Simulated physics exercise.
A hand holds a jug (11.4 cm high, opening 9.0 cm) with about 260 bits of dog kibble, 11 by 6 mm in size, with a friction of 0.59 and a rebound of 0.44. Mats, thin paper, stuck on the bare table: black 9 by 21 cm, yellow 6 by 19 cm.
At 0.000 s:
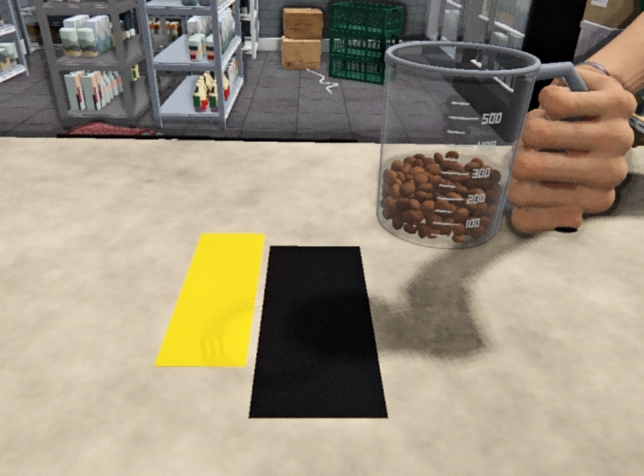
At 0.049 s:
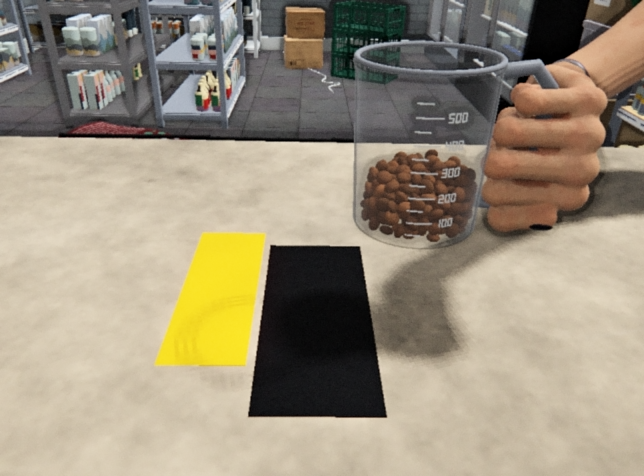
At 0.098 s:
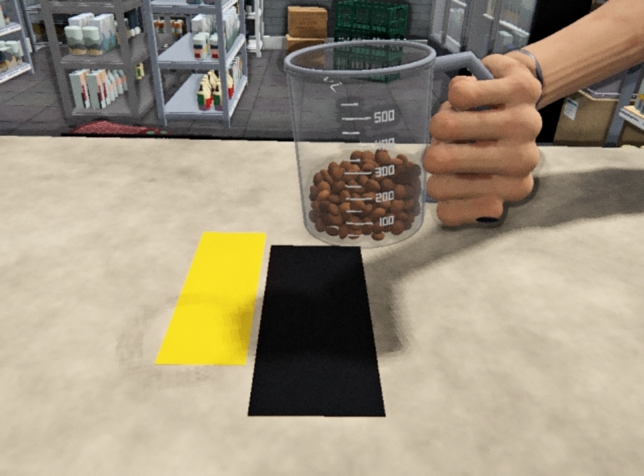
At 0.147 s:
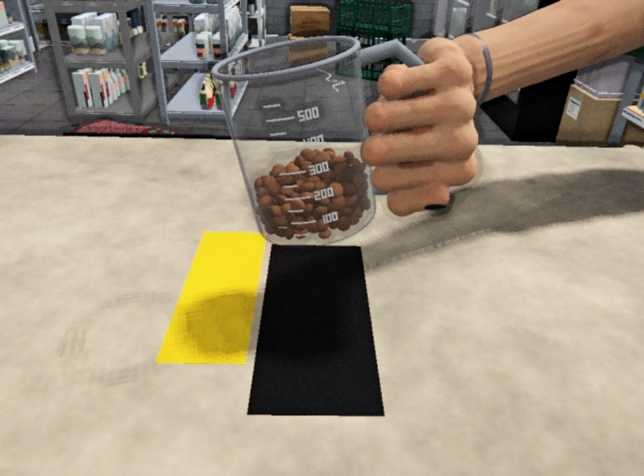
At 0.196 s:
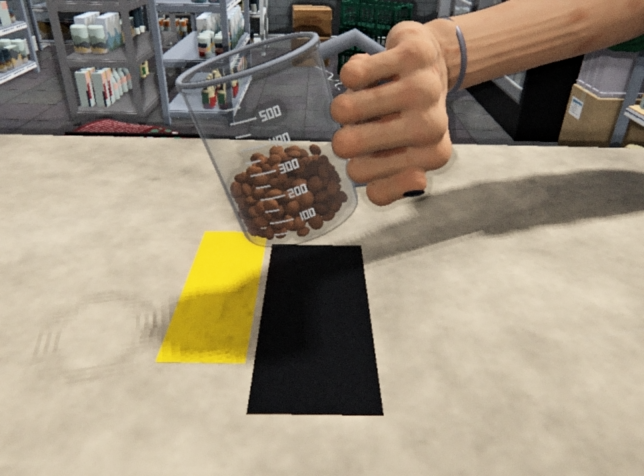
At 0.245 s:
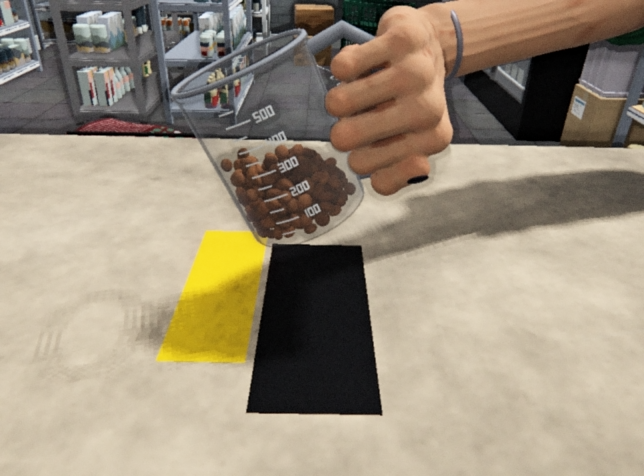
We see a hand carry a clear measuring jug partly filled with brown kibble leftward above a pale surface with a yellow mat and a black mat, tilting it increasingly to the left as the pieces shift inside.
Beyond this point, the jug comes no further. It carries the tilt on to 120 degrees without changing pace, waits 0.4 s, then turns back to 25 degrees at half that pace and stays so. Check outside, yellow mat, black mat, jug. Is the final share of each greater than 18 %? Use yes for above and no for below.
Outside: Yes; yellow mat: Yes; black mat: No; jug: No.
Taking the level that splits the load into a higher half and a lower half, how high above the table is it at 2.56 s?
It's around 0 centimetres.
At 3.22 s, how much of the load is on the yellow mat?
Roughly 50 percent so far.
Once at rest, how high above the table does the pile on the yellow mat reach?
Near 2.5 cm.
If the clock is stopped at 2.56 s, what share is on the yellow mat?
50 per cent.
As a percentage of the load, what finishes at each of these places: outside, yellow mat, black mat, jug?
Outside 50, yellow mat 50, black mat 0, jug 0.
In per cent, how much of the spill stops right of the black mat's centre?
0 %, roughly.
After 1.14 s, tilt 120 degrees; outside 5 %, yellow mat 30 %, jug 65 %; middle of all pieces on or above the table near (254, 213).
After 1.88 s, tilt 97 degrees; outside 50 %, yellow mat 50 %; middle of all pieces on or above the table near (175, 298).
After 2.56 s, tilt 53 degrees; outside 50 %, yellow mat 50 %; middle of all pieces on or above the table near (175, 298).
After 3.22 s, tilt 25 degrees; outside 50 %, yellow mat 50 %; middle of all pieces on or above the table near (175, 298).
At rest (3.5 s), outside 50 %, yellow mat 50 %, black mat 0 %, jug 0 %.
